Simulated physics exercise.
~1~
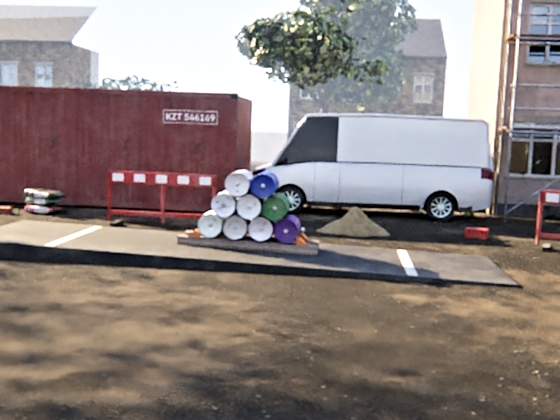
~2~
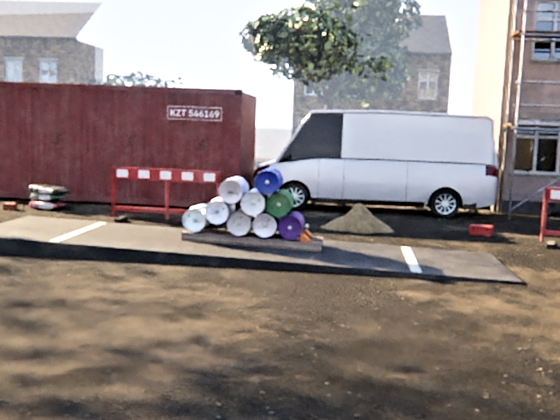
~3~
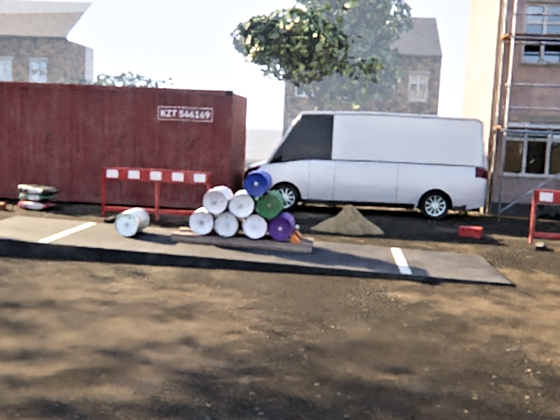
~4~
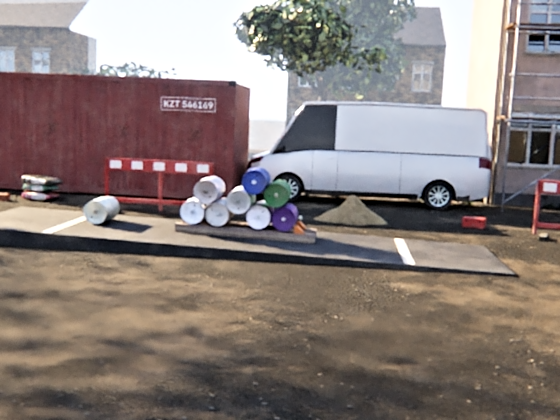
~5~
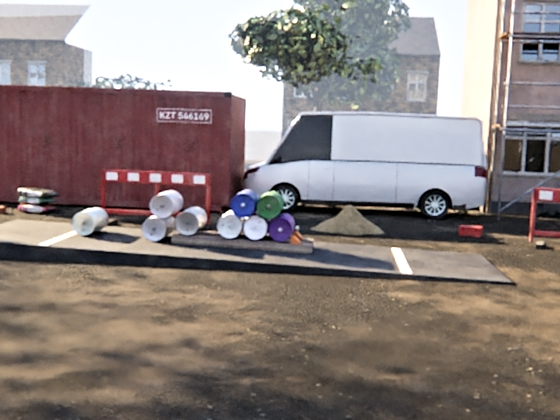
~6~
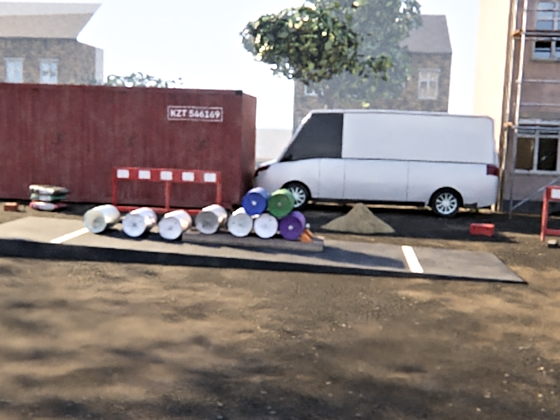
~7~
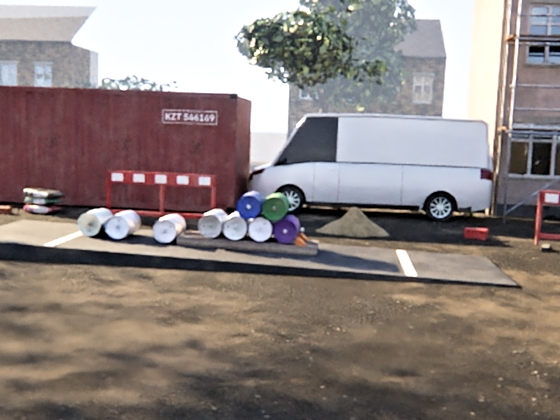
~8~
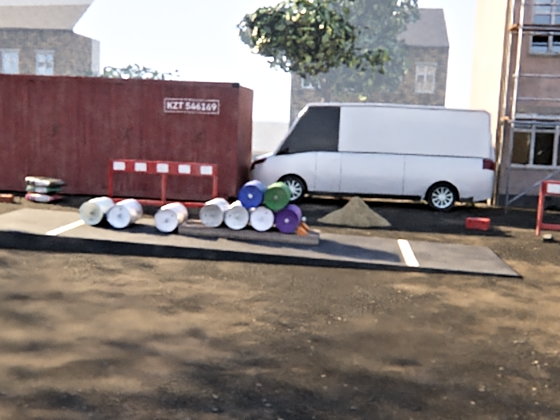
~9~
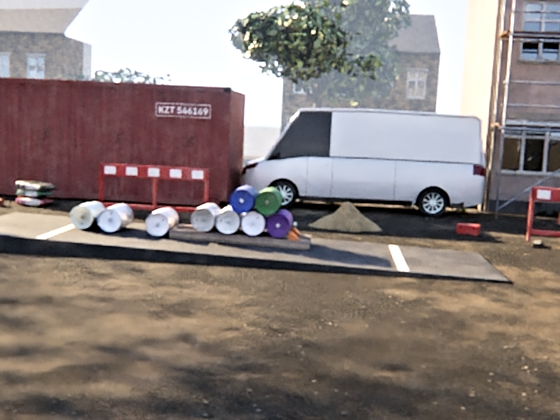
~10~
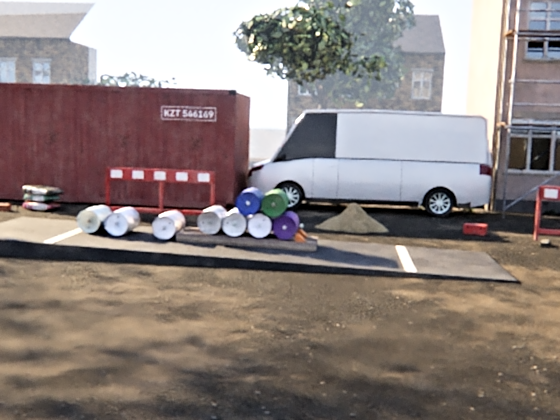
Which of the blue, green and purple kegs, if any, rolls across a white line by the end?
None of them does. The blue keg shifts left and down but stays up on the others beside the green one, and the purple keg stays in its place at the right of the bottom row.
